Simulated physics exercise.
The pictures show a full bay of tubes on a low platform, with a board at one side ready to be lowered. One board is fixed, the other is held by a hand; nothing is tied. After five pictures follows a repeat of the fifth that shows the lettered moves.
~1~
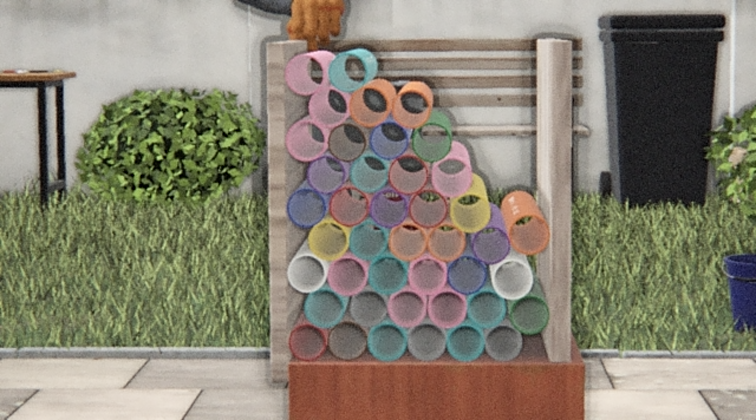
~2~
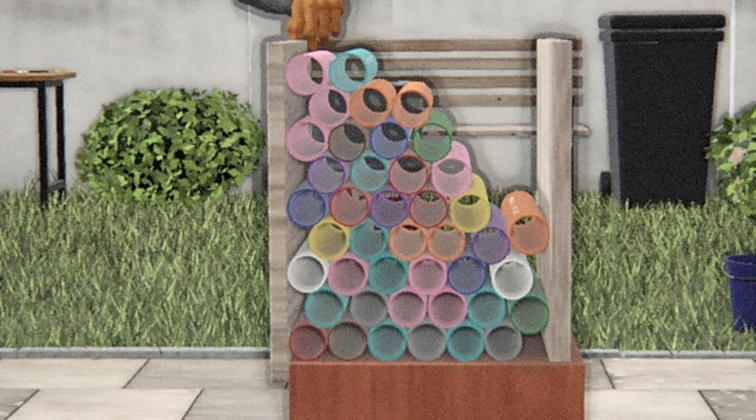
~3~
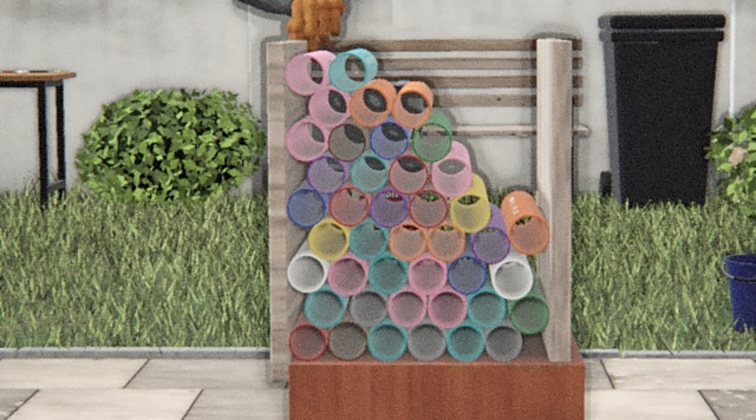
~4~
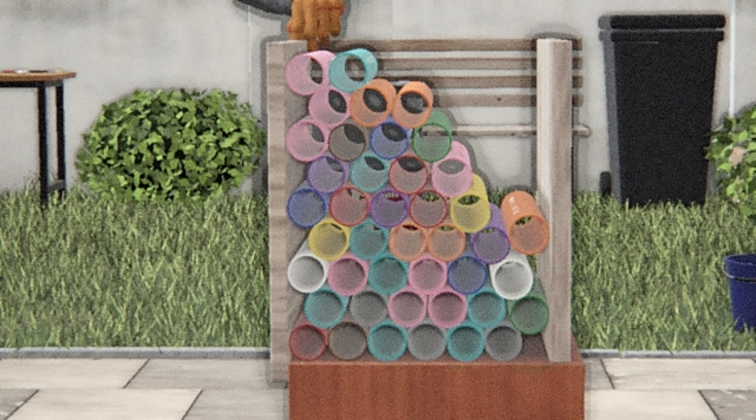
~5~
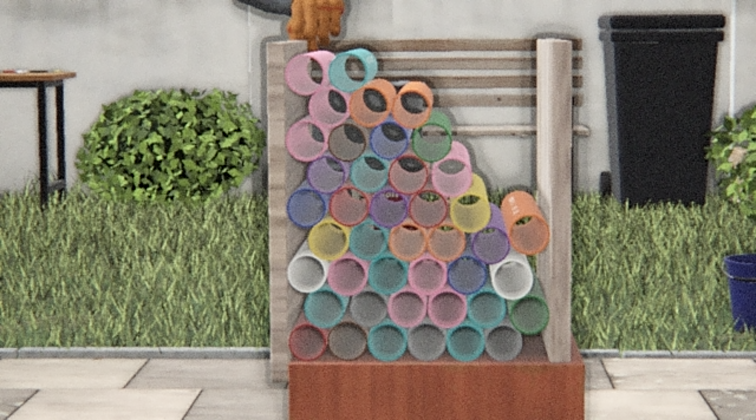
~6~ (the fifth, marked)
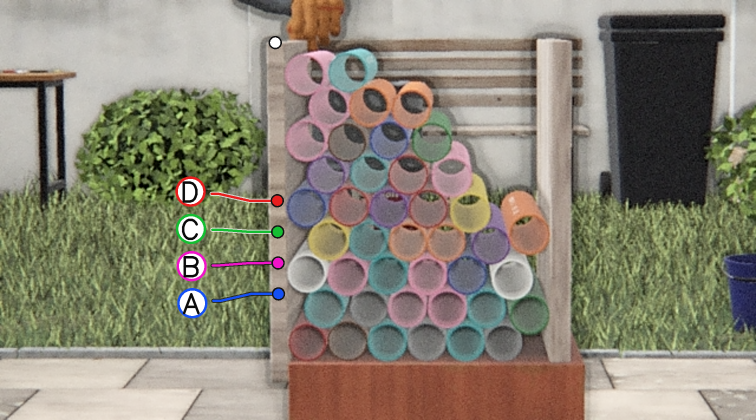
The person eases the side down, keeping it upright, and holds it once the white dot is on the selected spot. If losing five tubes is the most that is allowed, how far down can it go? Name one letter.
Stop at C.
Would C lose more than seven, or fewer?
Fewer than seven.
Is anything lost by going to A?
Yes, at A.
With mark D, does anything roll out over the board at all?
Yes, at D.
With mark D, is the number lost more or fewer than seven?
At D, fewer than seven.
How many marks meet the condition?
The number is two.
On the marked copy, A at (278, 294); B at (278, 263); C at (278, 232); D at (277, 201); the white dot at (275, 43).
Taking C. A third of the way, top of the board (285, 124).
Two thirds of the way, top of the board (286, 214).
When it is over, top of the board (287, 231), four out over the board.
As for the rest, A more than five out over the board; B more than five out over the board; D four out over the board.
